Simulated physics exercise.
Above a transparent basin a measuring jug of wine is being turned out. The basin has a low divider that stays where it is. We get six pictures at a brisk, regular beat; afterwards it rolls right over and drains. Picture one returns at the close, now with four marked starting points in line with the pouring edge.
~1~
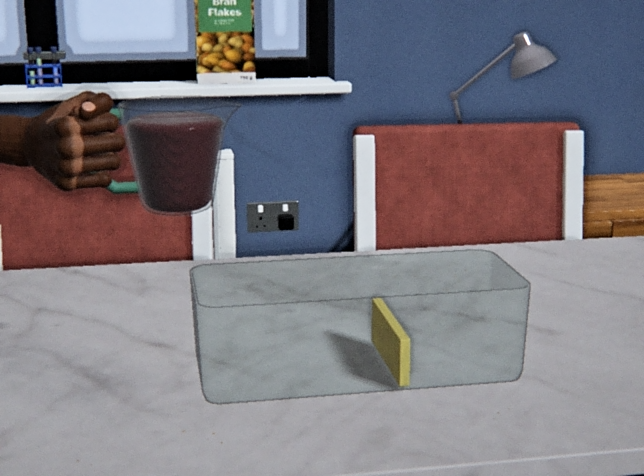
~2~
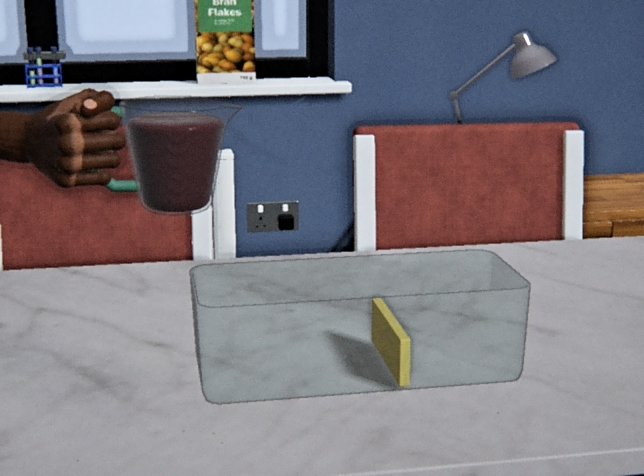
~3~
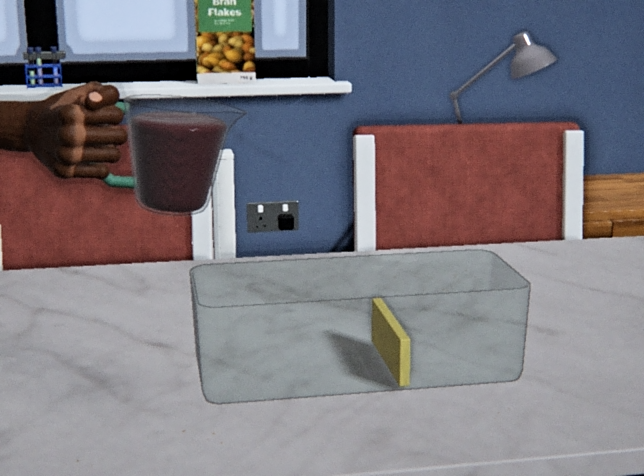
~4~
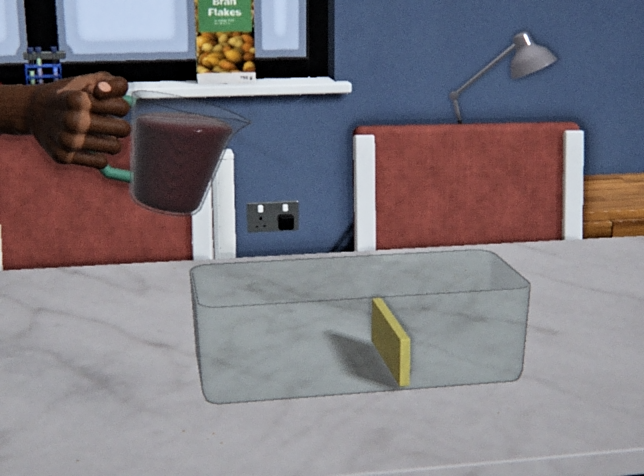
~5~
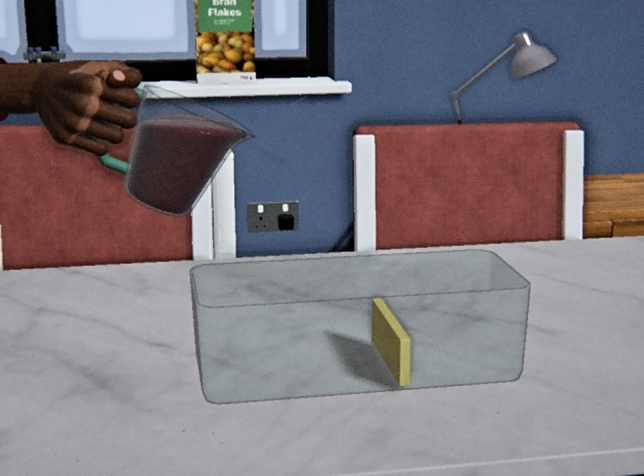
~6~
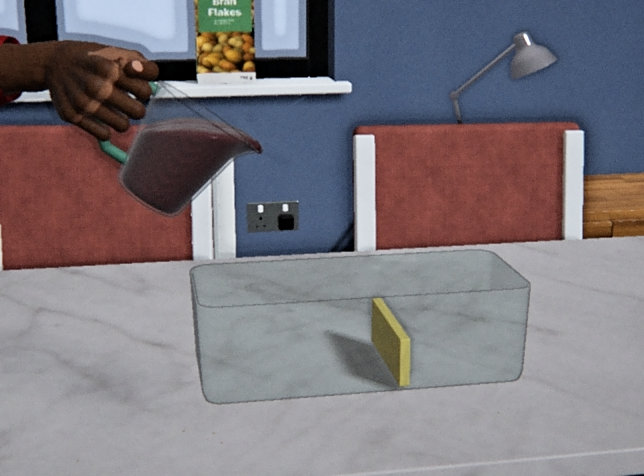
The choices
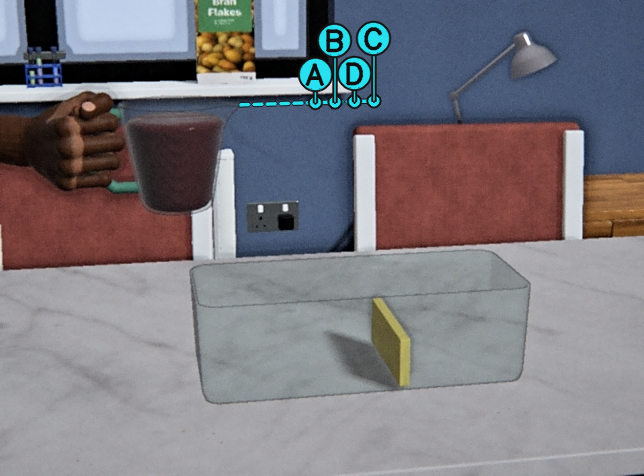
A measuring jug of dark red wine, held by a hand above a clear basin with a yellow divider, stayed upright at first, then tilted steadily to the right until wine reached over its lip.
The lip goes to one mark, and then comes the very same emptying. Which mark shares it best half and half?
The best dot is B.
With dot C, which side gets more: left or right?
The right one.
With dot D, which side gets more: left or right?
The right side.
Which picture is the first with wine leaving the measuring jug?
Picture 6.
In cyan, A at (315, 102); B at (334, 102); C at (373, 100); D at (354, 101).
For dot A, about 86 % ends left of the wall and 11 % right of it; 3 % is lost outside.
For dot B, about 52 % ends left of the wall and 46 % right of it.
For dot C, about 4 % ends left of the wall and 93 % right of it; 3 % is lost outside.
For dot D, about 13 % ends left of the wall and 85 % right of it.
